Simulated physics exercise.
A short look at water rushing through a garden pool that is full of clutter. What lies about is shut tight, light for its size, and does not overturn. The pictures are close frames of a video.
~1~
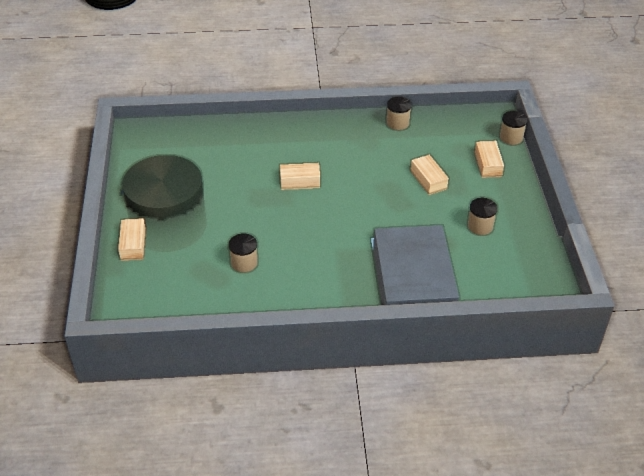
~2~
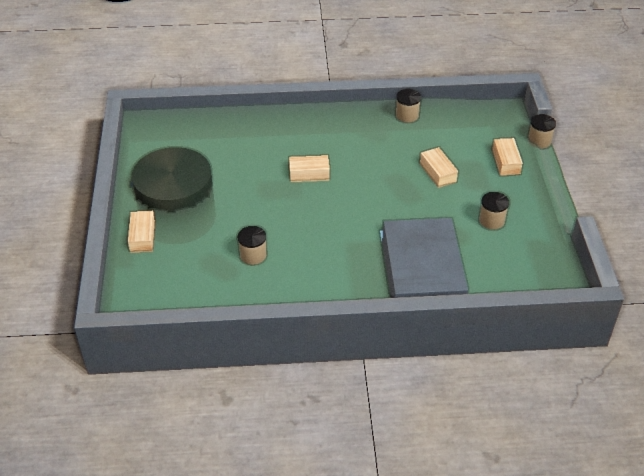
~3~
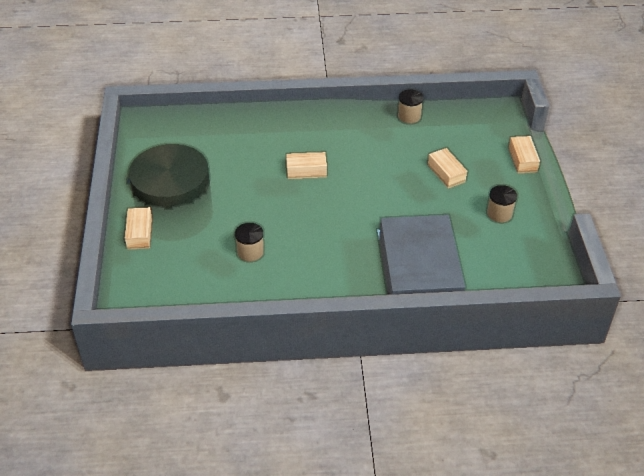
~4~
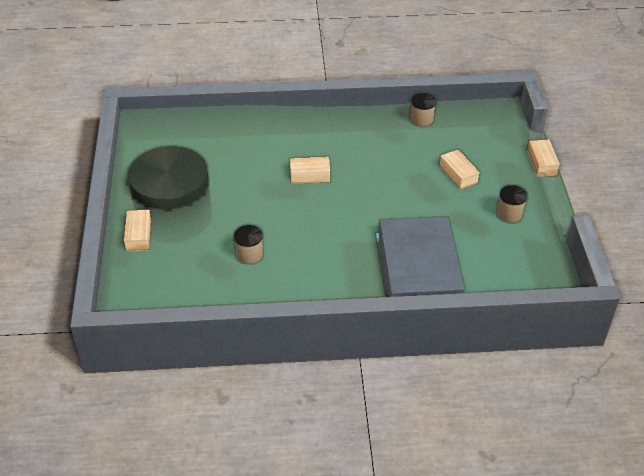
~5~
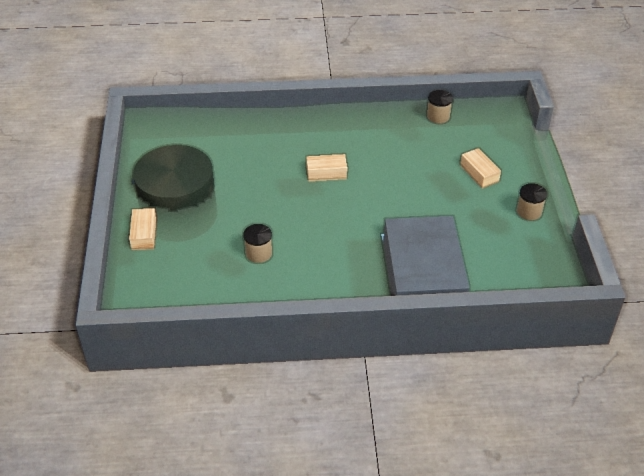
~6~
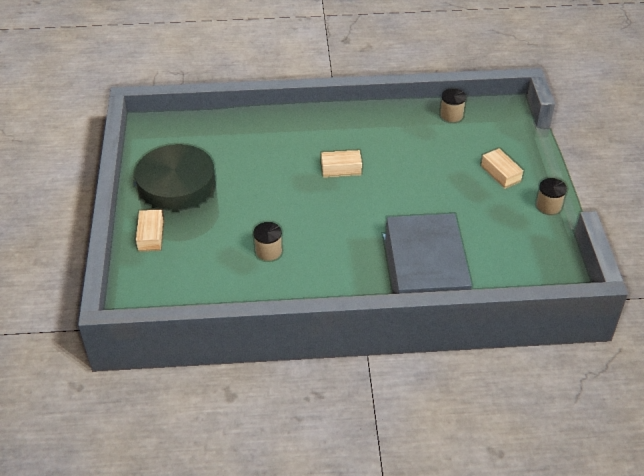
Green water carries small floating pieces rightward across a grey-walled rectangular pool, seen from above at an angle on a stone-tiled floor, the view shifting slightly. Tan blocks and dark-topped pails are scattered around a large dark disc at left and a grey slab at lower right, both staying put. A pail, then a block, leaves through a gap in the right wall, while others drift slowly after them.
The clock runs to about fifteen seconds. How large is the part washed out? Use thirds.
Share: Two thirds or above.
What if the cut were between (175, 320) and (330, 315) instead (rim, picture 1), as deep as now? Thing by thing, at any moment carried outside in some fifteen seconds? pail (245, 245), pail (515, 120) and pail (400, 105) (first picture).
As listed: Washed out, no, kept in.
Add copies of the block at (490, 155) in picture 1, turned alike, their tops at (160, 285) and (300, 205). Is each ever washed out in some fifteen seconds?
One after the other: Stays, gone.
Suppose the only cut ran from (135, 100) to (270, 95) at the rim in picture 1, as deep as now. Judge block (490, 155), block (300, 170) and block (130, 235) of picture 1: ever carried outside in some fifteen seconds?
In turn: Left behind, through, inside.
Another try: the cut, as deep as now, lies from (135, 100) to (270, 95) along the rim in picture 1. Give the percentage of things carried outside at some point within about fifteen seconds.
Near 40 in a hundred.
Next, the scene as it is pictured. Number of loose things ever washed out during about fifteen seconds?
6 of them.
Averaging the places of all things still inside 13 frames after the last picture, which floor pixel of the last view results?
At about (331, 232).
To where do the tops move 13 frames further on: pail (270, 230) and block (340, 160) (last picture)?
Around (317, 210) and (485, 156).
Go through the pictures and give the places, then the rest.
A block at (430, 169) floats; a pail at (484, 207), afloat; 0 of 8 have shifted, in the first picture.
A block at (439, 162), afloat; a pail at (495, 201), afloat; 2 of 8 have shifted, in the second picture.
A block at (448, 163) floats, close to its start; a pail at (503, 195) floats, close to its start; 4 of 8 have shifted, in the third picture.
A block at (460, 164) floats, close to its start; a pail at (514, 194) floats, close to its start; 5 of 8 have shifted, in the fourth picture.
A block at (481, 163) floats, a stride from its start; a pail at (534, 193), afloat, a stride from its start; 6 of 8 have shifted, in the fifth picture.
A block at (503, 163) floats, a stride from its start; a pail at (553, 187), afloat, a stride from its start; 7 of 8 have shifted, in the sixth picture.
A moment on, 4 of 8 are out; 4 afloat.
Next, 5 of 8 are out; 3 afloat.
Later, 6 of 8 are out; 2 afloat.
In the end, 6 of 8 are out; 2 afloat.
